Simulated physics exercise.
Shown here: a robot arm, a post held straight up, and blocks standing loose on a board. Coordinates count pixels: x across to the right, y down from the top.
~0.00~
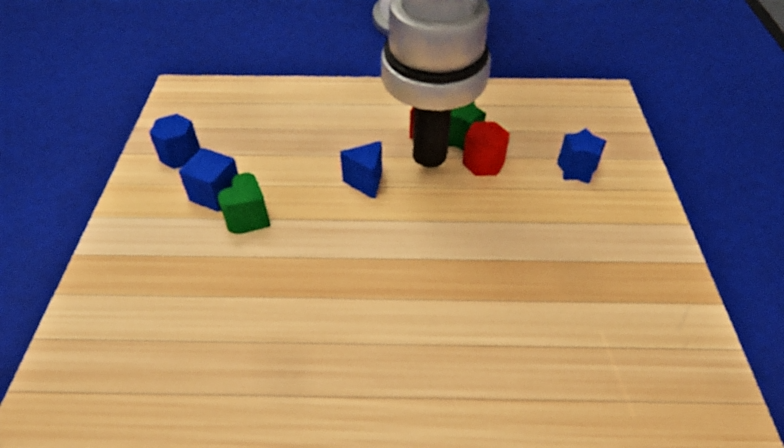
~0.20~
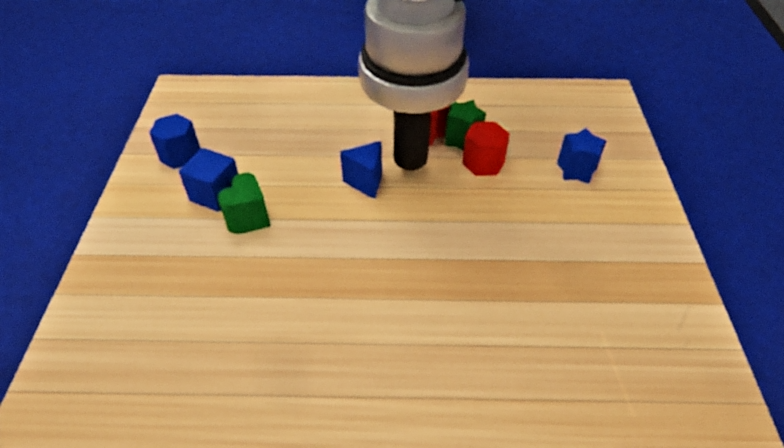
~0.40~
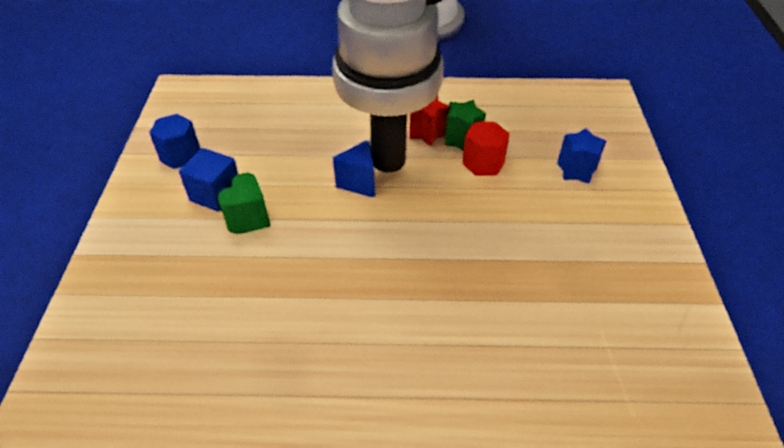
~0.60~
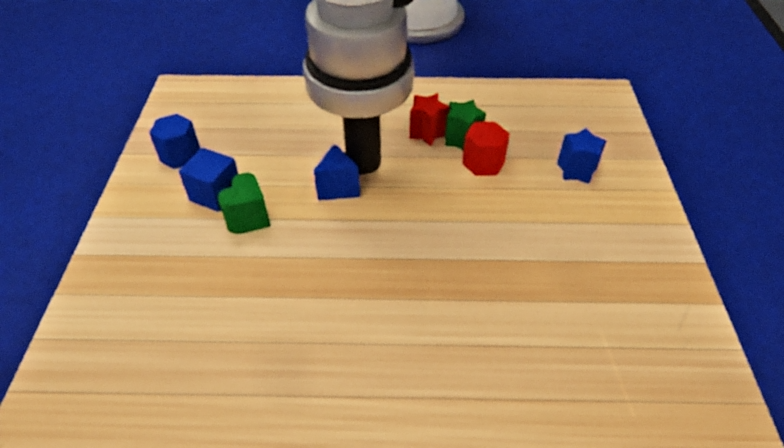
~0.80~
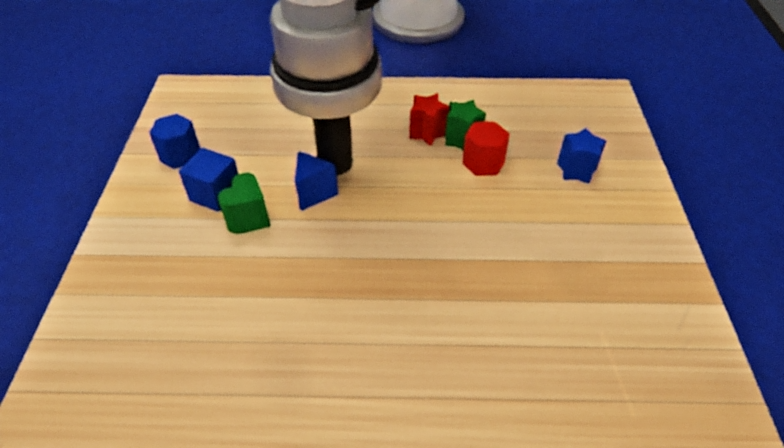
The robot arm moves left across the board and pushes the blue triangular block leftward.
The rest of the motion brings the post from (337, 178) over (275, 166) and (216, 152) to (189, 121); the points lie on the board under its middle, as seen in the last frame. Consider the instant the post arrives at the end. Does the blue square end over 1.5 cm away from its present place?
No, I don't think so.
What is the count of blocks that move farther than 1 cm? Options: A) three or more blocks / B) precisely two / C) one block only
My pick is C.
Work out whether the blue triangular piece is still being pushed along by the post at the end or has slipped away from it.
Gone from the front.
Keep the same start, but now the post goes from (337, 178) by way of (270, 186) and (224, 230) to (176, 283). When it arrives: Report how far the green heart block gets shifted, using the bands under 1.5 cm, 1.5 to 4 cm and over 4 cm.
It falls in the over 4 cm band.
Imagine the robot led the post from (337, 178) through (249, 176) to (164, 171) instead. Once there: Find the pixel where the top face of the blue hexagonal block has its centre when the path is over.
It ends at (156, 118).
What follows on the original path. One third of the way, post (271, 153); blue triangular piece (304, 166), turned 15° anticlockwise.
Two thirds of the way, post (212, 139); blue triangular piece (304, 166), turned 15° anticlockwise.
At the end, post (185, 108); blue hexagonal block (155, 123), turned 45° anticlockwise; blue square not moved; blue triangular piece (304, 166), turned 15° anticlockwise.
